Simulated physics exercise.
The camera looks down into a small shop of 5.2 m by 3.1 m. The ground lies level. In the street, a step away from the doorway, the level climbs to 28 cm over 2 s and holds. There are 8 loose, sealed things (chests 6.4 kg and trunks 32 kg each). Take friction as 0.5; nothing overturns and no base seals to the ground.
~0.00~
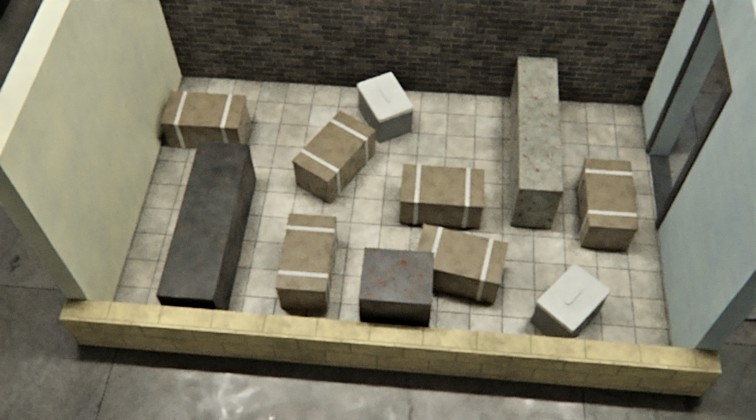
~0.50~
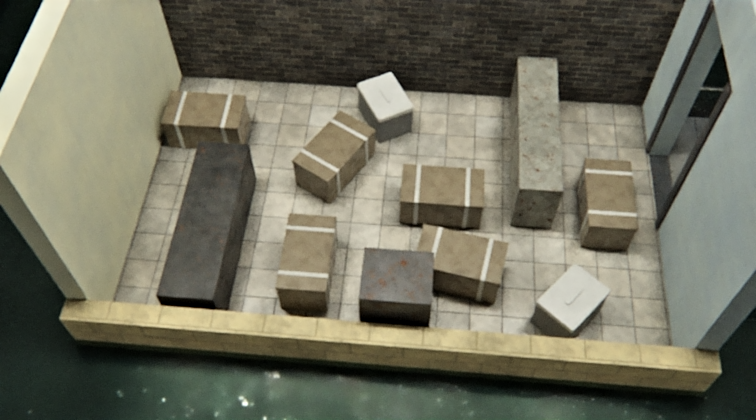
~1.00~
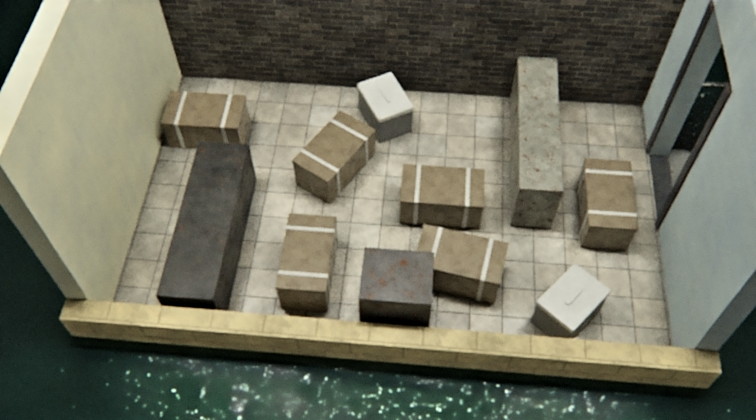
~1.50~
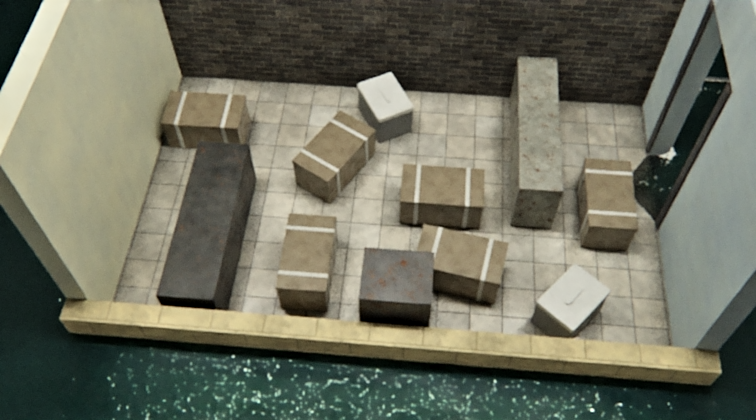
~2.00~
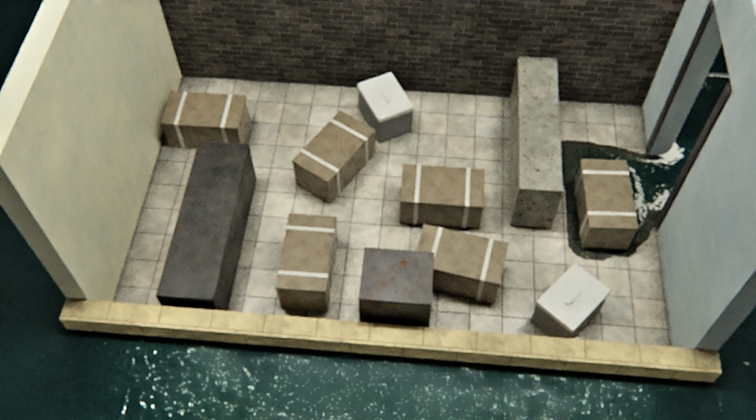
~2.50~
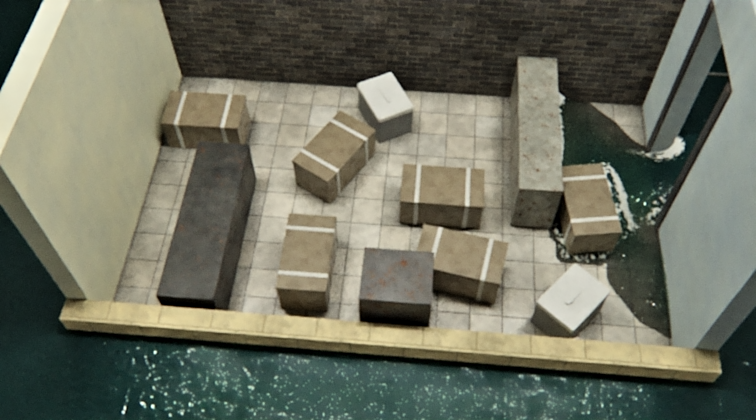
Dark water covers the street outside a small tiled room scattered with strapped brown boxes, white boxes and stone blocks, then enters through the right-hand doorway, spreads across the floor and shifts the nearest brown box slightly left.
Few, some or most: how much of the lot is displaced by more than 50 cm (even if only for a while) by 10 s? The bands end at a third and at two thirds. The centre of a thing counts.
Share: Between one and two thirds.
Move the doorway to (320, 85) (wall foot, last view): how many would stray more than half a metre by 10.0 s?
In that case 5 of them.
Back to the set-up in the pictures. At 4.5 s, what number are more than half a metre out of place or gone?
1 of them.
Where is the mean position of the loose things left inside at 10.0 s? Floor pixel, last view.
Near (365, 185).
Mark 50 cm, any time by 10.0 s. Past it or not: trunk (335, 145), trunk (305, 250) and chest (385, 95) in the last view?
In that order: Less, under, short of it.
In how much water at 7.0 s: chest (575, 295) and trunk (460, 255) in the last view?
About 18 and 8 cm.
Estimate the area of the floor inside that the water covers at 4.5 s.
About 4.5 m2.
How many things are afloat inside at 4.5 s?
1 of them.
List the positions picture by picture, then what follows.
The first frame shows a trunk at (611, 193), on the bottom; a chest at (574, 296), on the bottom; water covers 0.0 m2; 0 of 8 have shifted.
The second frame shows a trunk at (611, 193) rests on the ground; a chest at (574, 296) rests on the ground; water covers 0.0 m2; 0 of 8 have shifted.
The third frame shows a trunk at (611, 193) rests on the ground; a chest at (574, 296), on the bottom; water covers 0.0 m2; 0 of 8 have shifted.
The fourth frame shows a trunk at (611, 193), on the bottom; a chest at (574, 296), on the bottom; water covers 0.1 m2; 0 of 8 have shifted.
The fifth frame shows a trunk at (609, 193), on the bottom; a chest at (574, 296), on the bottom; 0.7 m2 under water; 0 of 8 have shifted.
The sixth frame shows a trunk at (589, 198), on the bottom, 23 cm from its start; a chest at (574, 296), on the bottom; 1.8 m2 under water; 1 of 8 have shifted.
After 3.5 s 0 of 8 are over 50 cm from their spots; 0 afloat.
After 4.5 s 1 of 8 are over 50 cm from their spots; 1 afloat.
After 7.0 s 3 of 8 are over 50 cm from their spots; 2 afloat.
After 10.0 s 4 of 8 are over 50 cm from their spots, and 4 have been at some point; 2 afloat.
